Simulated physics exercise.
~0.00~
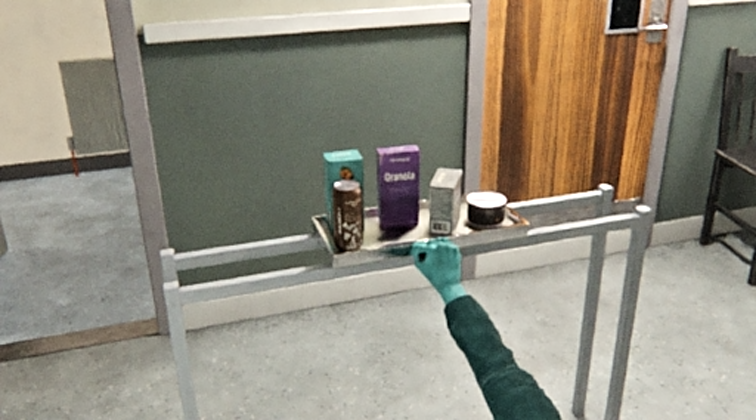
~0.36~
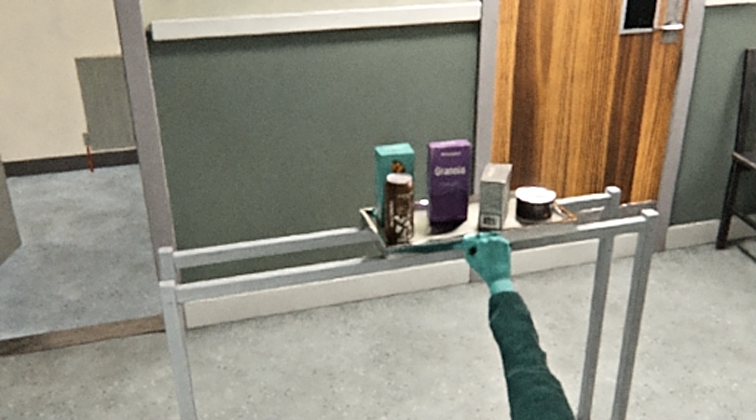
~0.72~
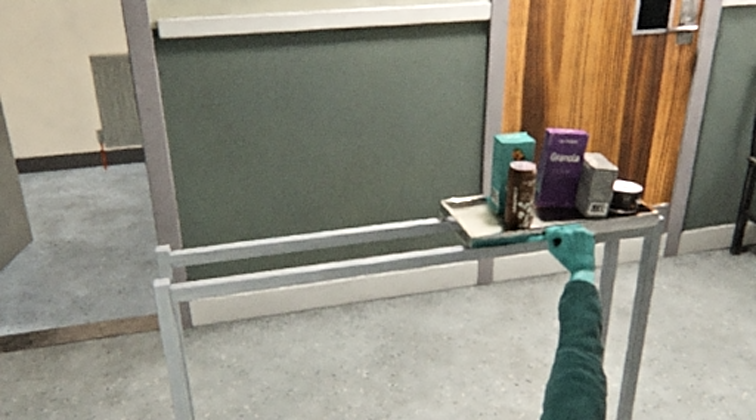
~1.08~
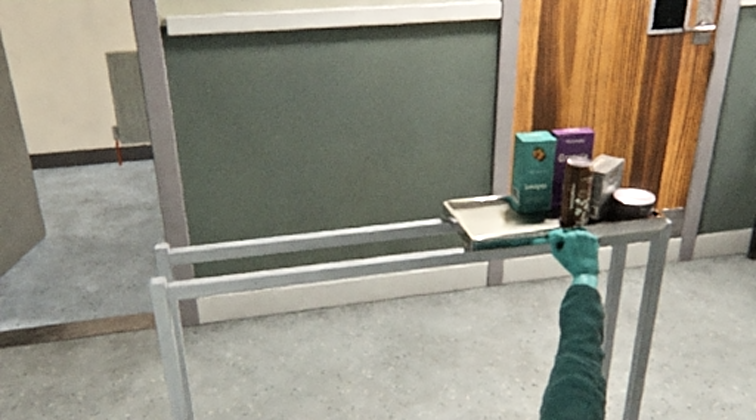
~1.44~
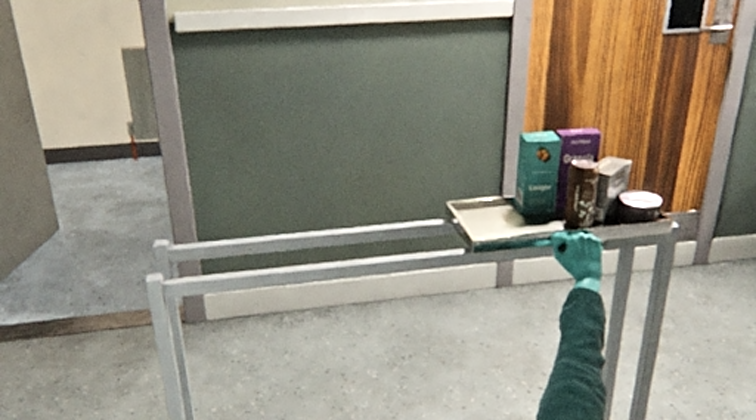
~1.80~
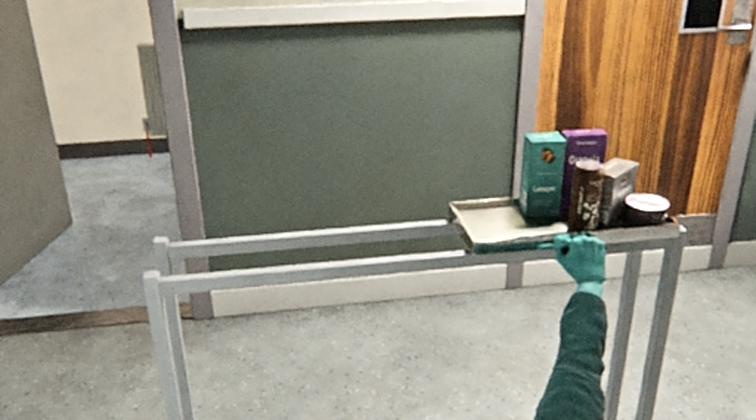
A shallow tray on pale metal rails, seen from slightly above and in front, starts midway along its frame before a green wall and a wooden door, with a green-gloved hand at its front edge. It carries a turquoise carton behind a brown can at left, a purple packet in the middle, then a grey packet and a black tub. The tray slides right, gathering speed, and halts at the right end. The items shift further right across it, bunching together. All five remain aboard, the carton, can and packets upright, leaving the left part bare.
